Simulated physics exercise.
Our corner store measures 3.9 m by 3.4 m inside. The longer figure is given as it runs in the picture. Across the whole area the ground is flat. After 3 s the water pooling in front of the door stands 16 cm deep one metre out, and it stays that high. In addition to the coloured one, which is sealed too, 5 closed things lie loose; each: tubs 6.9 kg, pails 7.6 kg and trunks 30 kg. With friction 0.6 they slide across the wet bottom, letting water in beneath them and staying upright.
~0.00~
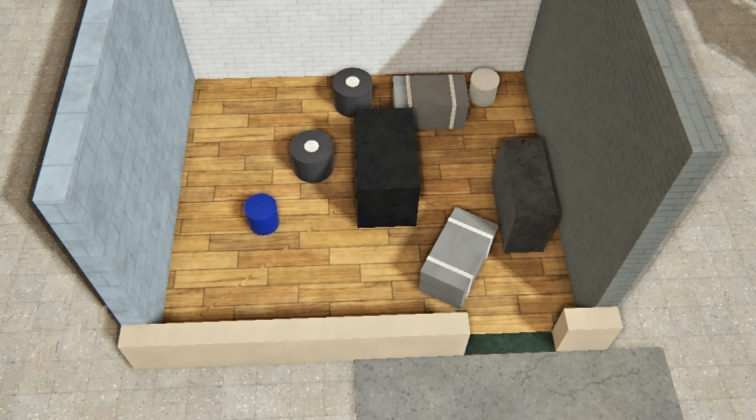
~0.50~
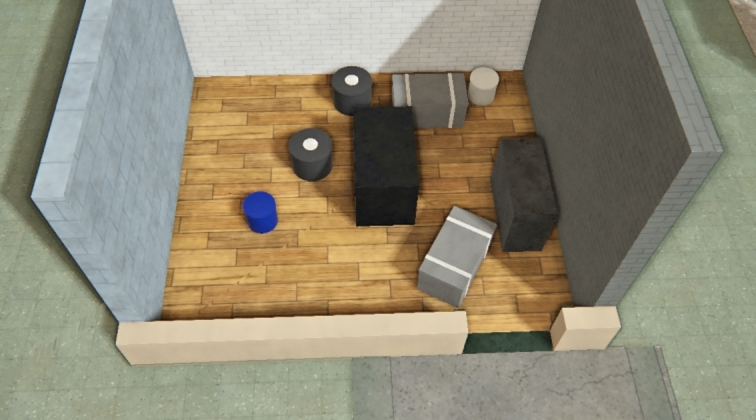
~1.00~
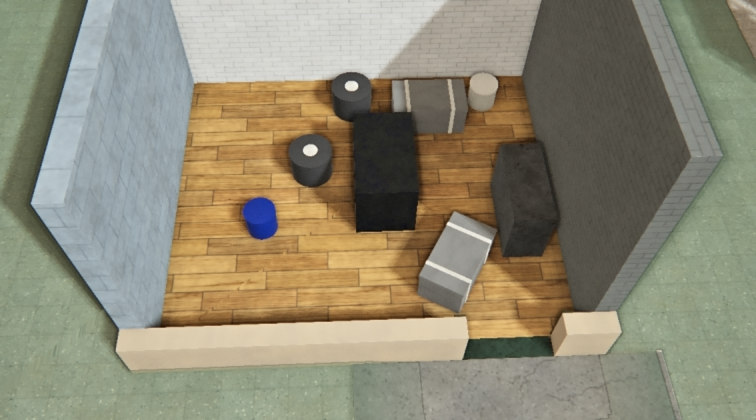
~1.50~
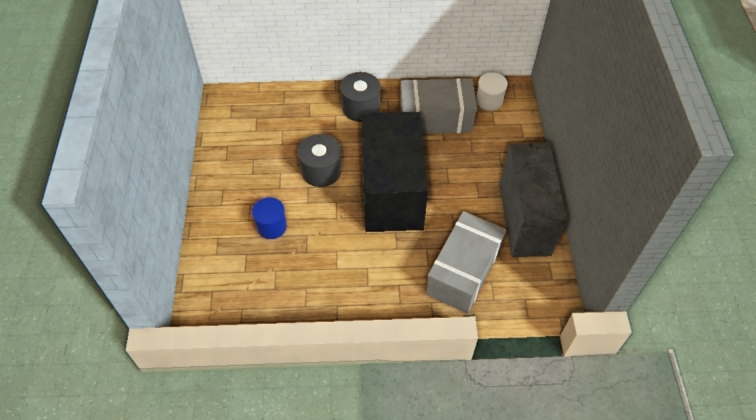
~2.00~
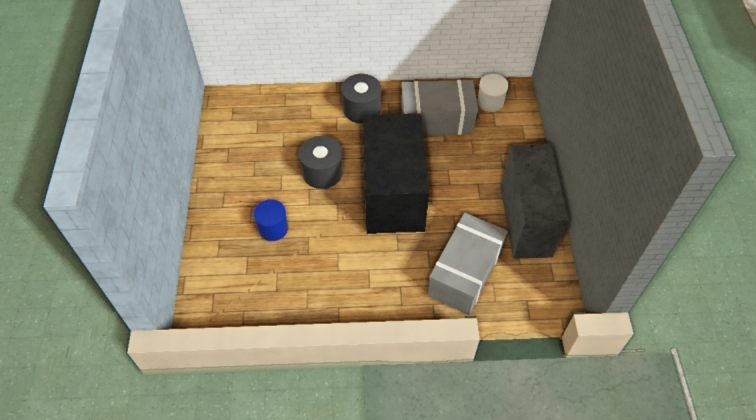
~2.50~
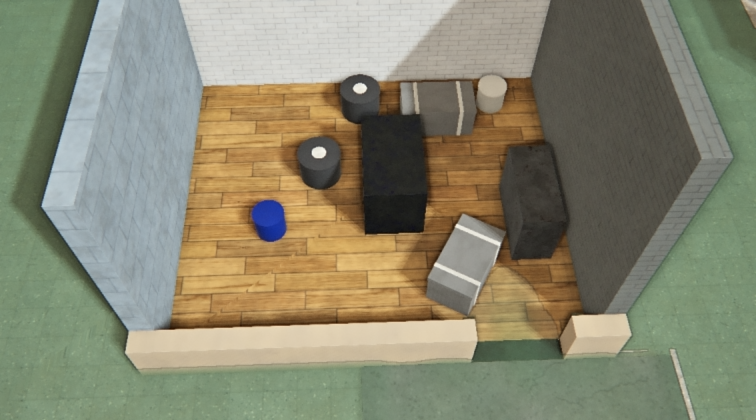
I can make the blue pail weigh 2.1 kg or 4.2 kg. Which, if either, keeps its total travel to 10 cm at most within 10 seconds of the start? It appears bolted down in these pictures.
Answer: 2.1 kg suffices.
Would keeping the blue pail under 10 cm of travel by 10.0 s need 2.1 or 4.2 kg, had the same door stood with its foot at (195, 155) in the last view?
The answer is that only the greater mass suffices.
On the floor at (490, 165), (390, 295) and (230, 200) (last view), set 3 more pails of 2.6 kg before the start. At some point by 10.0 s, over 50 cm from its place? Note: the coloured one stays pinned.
Answer by position: Outside the range; inside the range; inside the range.
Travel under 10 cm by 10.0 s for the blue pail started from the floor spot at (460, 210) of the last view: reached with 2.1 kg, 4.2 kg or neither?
Neither holds.
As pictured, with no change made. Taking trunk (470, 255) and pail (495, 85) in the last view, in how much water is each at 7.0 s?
Depth approx. 5 cm / 5 cm.
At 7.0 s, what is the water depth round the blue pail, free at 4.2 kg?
About 1 cm.
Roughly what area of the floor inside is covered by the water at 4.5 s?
I'd put it close to 3.5 m2.
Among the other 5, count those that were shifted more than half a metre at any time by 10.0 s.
The number is 0.
After 3.5 s the blue pail would be 0 cm from its start with 2.1 kg and 0 cm from its start with 4.2 kg; 0 cm of water round it then.
After 4.5 s the blue pail would be 0 cm from its start with 2.1 kg and 0 cm from its start with 4.2 kg; 0 cm of water round it then.
After 7.0 s the blue pail would be 0 cm from its start with 2.1 kg and 0 cm from its start with 4.2 kg; 1 cm of water round it then.
After 10.0 s the blue pail would be 0 cm from its start with 2.1 kg and 0 cm from its start with 4.2 kg; 1 cm of water round it then.
